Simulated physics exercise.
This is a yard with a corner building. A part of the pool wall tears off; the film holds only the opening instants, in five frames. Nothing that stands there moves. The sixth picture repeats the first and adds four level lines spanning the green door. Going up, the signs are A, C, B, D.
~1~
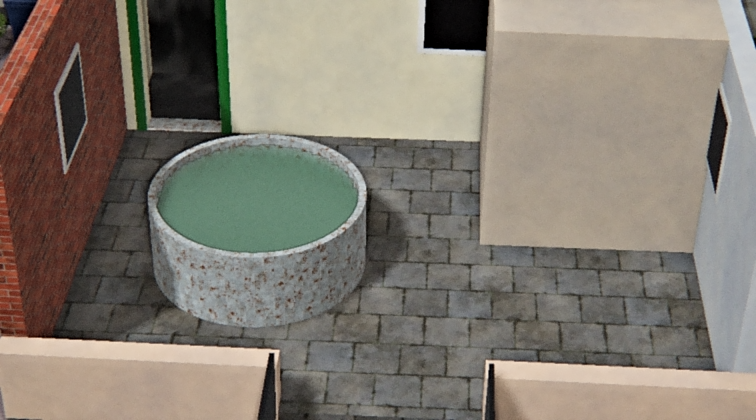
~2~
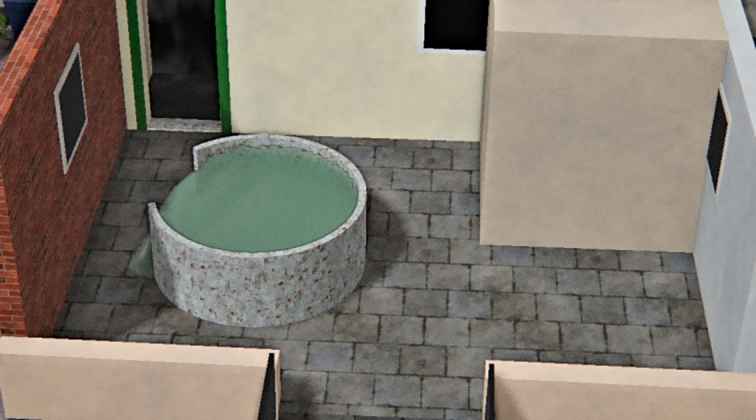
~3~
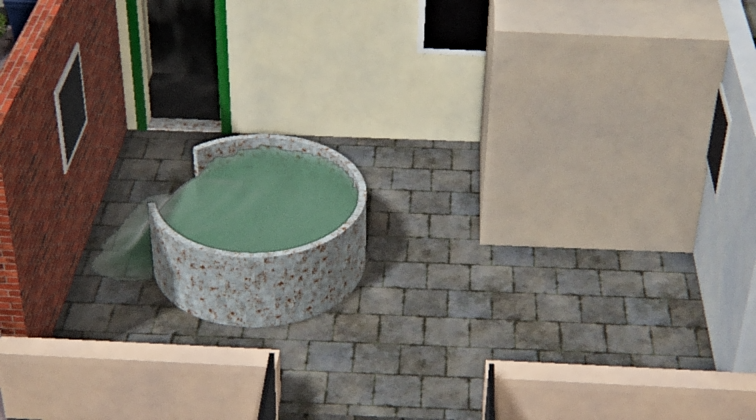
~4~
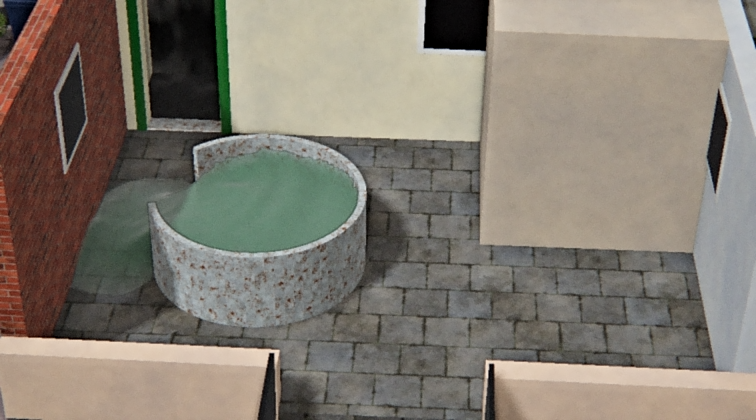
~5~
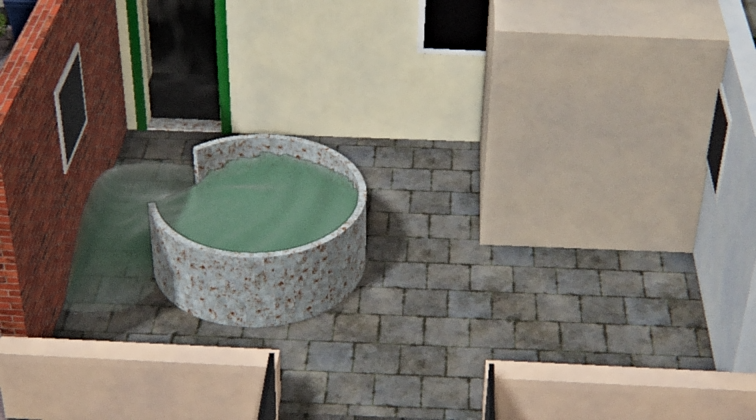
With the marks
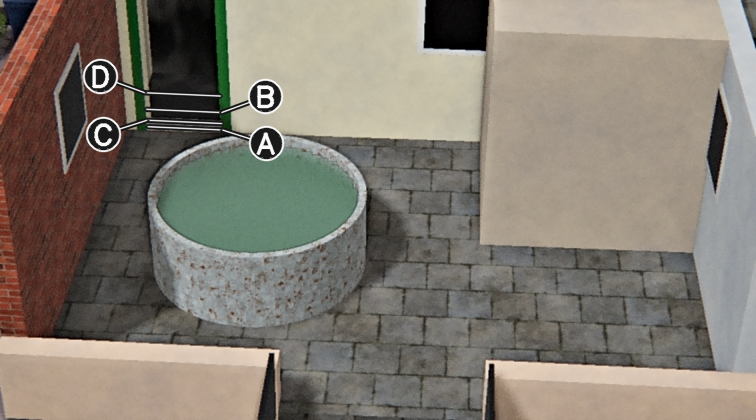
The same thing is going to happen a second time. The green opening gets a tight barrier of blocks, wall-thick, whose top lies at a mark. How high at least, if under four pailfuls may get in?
Go for D.
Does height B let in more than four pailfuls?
Yes, that goes wrong.
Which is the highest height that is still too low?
That is height B.
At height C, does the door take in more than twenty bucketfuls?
Yes, clearly.
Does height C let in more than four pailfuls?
Yes, it does.
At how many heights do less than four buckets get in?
One.
On the marked copy, A at (184, 128); B at (183, 110); C at (184, 121); D at (182, 94); from the bottom up A, C, B, D.
For height A, dozens of bucketfuls pour in.
For height B, about 12 bucketfuls get in.
For height C, dozens of bucketfuls pour in.
For height D, a splash gets over, under a bucket.
